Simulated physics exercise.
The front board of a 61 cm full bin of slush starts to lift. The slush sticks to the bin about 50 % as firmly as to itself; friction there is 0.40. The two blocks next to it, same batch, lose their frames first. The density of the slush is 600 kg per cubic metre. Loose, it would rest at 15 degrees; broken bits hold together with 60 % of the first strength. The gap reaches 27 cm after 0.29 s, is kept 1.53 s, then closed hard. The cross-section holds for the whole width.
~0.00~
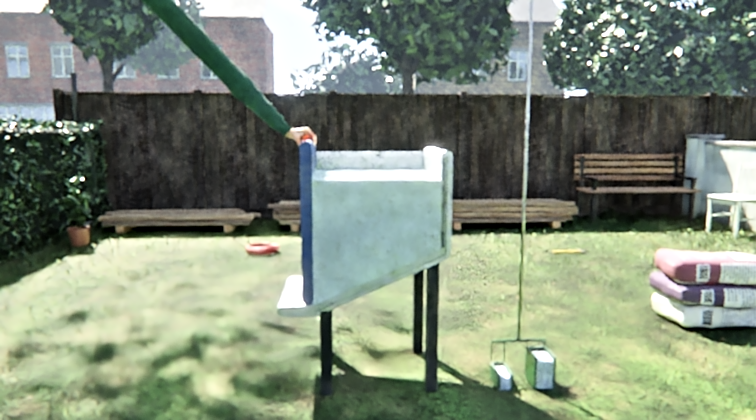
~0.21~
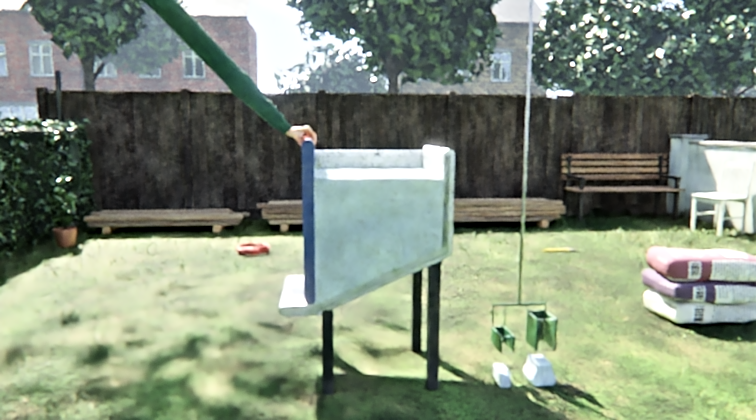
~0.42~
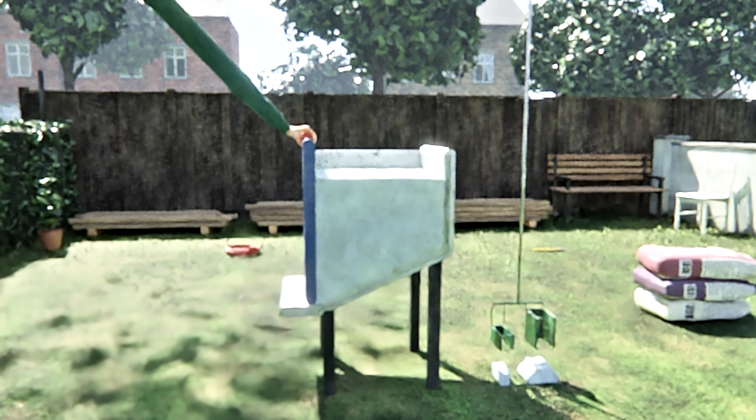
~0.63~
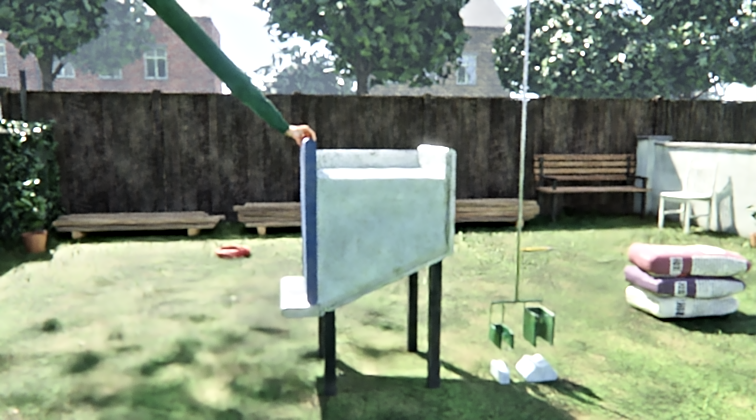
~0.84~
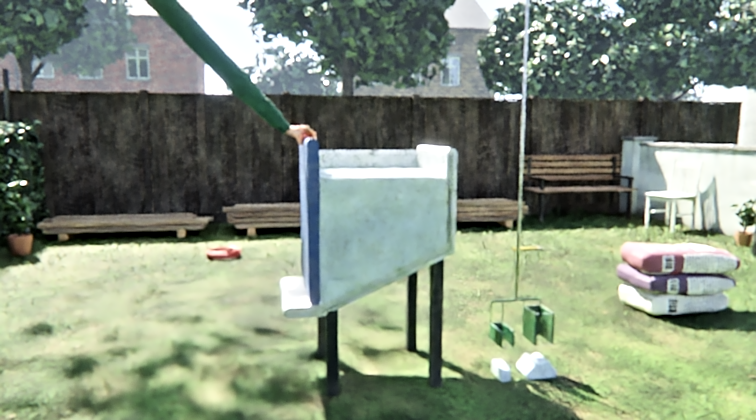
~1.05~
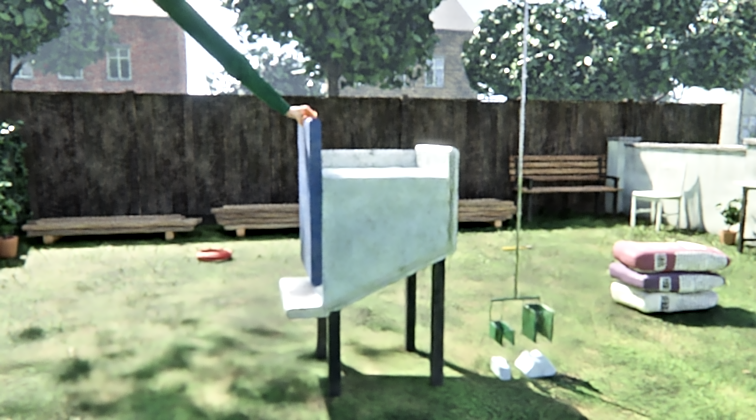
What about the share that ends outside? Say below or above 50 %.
The result is above 50 %.
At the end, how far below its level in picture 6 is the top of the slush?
About 30 cm.
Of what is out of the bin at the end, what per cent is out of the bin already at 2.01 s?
About 60 %.
After 1.49 s, the hatch is 27 cm open and 15 % is out.
After 2.01 s, the hatch is 27 cm open and 46 % is out.
After 2.53 s, the hatch is 27 cm open and 66 % is out.
After 3.05 s, the hatch is 7.0 cm open and 75 % is out.
After 3.63 s, the hatch is shut and 76 % is out.
